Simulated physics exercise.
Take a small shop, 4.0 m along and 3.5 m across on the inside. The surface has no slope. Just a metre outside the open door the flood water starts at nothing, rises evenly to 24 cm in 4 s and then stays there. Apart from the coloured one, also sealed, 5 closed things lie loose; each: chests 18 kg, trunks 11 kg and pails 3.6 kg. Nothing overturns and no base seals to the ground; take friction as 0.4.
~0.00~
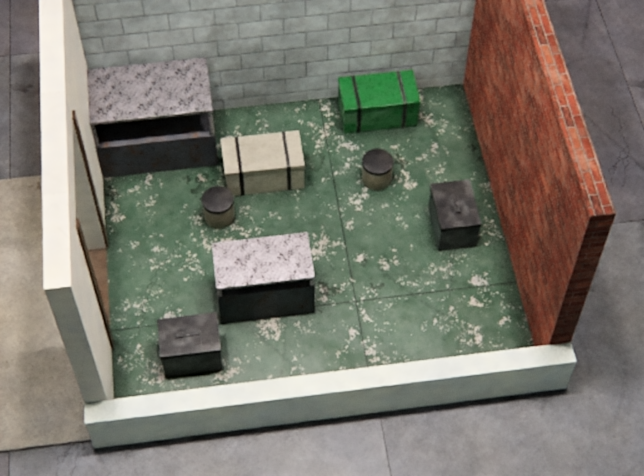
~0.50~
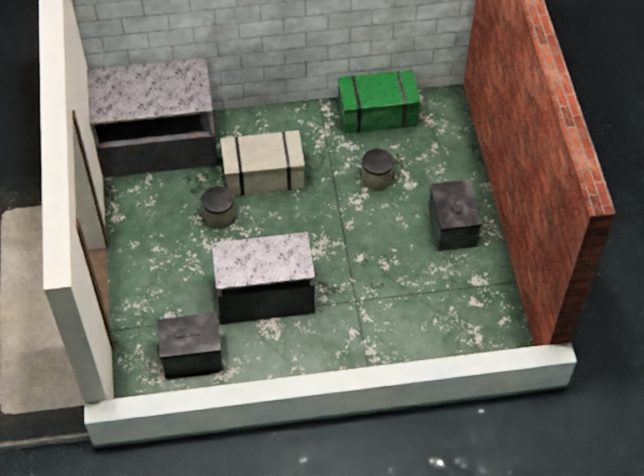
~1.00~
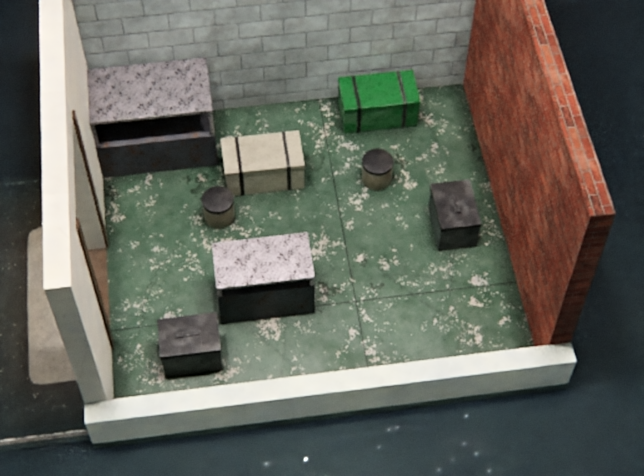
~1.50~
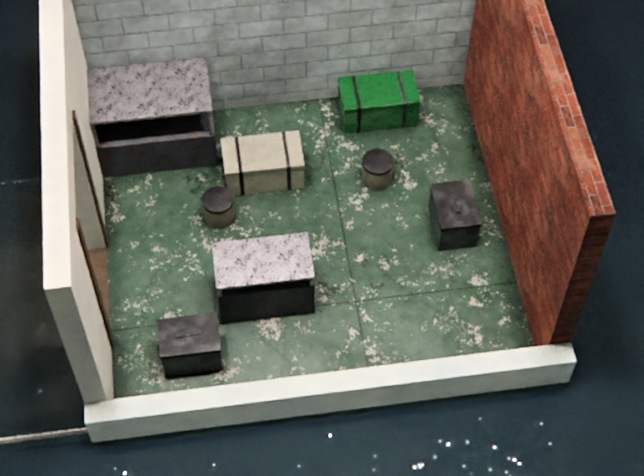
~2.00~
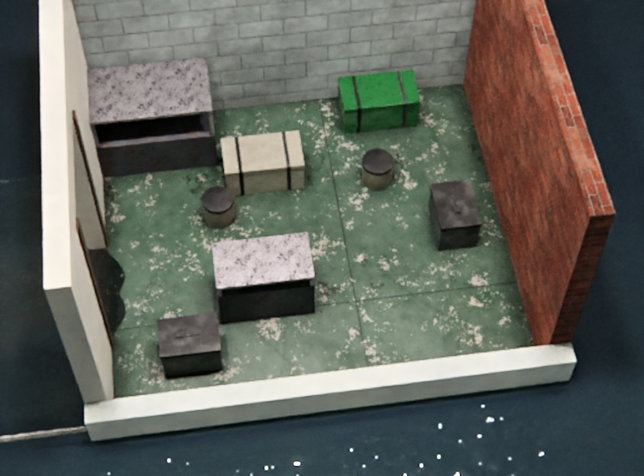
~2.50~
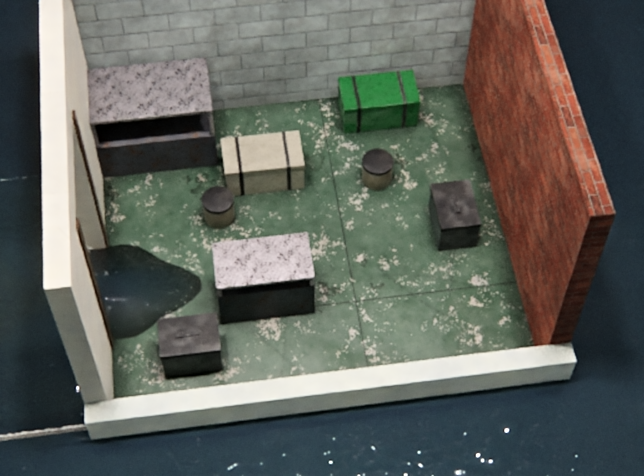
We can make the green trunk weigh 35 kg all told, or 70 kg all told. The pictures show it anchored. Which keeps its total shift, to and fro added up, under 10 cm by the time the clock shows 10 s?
I would say it takes the heavier mass.
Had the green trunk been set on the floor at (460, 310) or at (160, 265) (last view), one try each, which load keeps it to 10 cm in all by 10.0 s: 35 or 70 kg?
At the first spot the heavier mass is required, at the second the heavier mass is required.
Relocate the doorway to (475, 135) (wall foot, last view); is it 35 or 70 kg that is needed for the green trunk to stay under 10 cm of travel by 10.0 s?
Moved there, the heavy choice alone works.
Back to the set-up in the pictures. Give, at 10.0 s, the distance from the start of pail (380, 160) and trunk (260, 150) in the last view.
In turn: 120 cm, 40 cm.
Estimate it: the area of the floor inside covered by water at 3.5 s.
2.5 m2.
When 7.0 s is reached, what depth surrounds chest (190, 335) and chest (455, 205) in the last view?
I'd put it at 7 cm and 4 cm respectively.
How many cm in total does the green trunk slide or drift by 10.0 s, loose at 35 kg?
Total path: Roughly 80 cm.
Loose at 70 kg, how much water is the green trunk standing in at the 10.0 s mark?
14 cm, roughly.
After 3.5 s the green trunk would be 0 cm from its start with 35 kg and 0 cm from its start with 70 kg; 0 cm of water round it then.
After 4.5 s the green trunk would be 0 cm from its start with 35 kg and 0 cm from its start with 70 kg; 0 cm of water round it then.
After 7.0 s the green trunk would be 13 cm from its start with 35 kg and 0 cm from its start with 70 kg; 7 cm of water round it then.
After 10.0 s the green trunk would be 65 cm from its start with 35 kg and 0 cm from its start with 70 kg; 14 cm of water round it then.
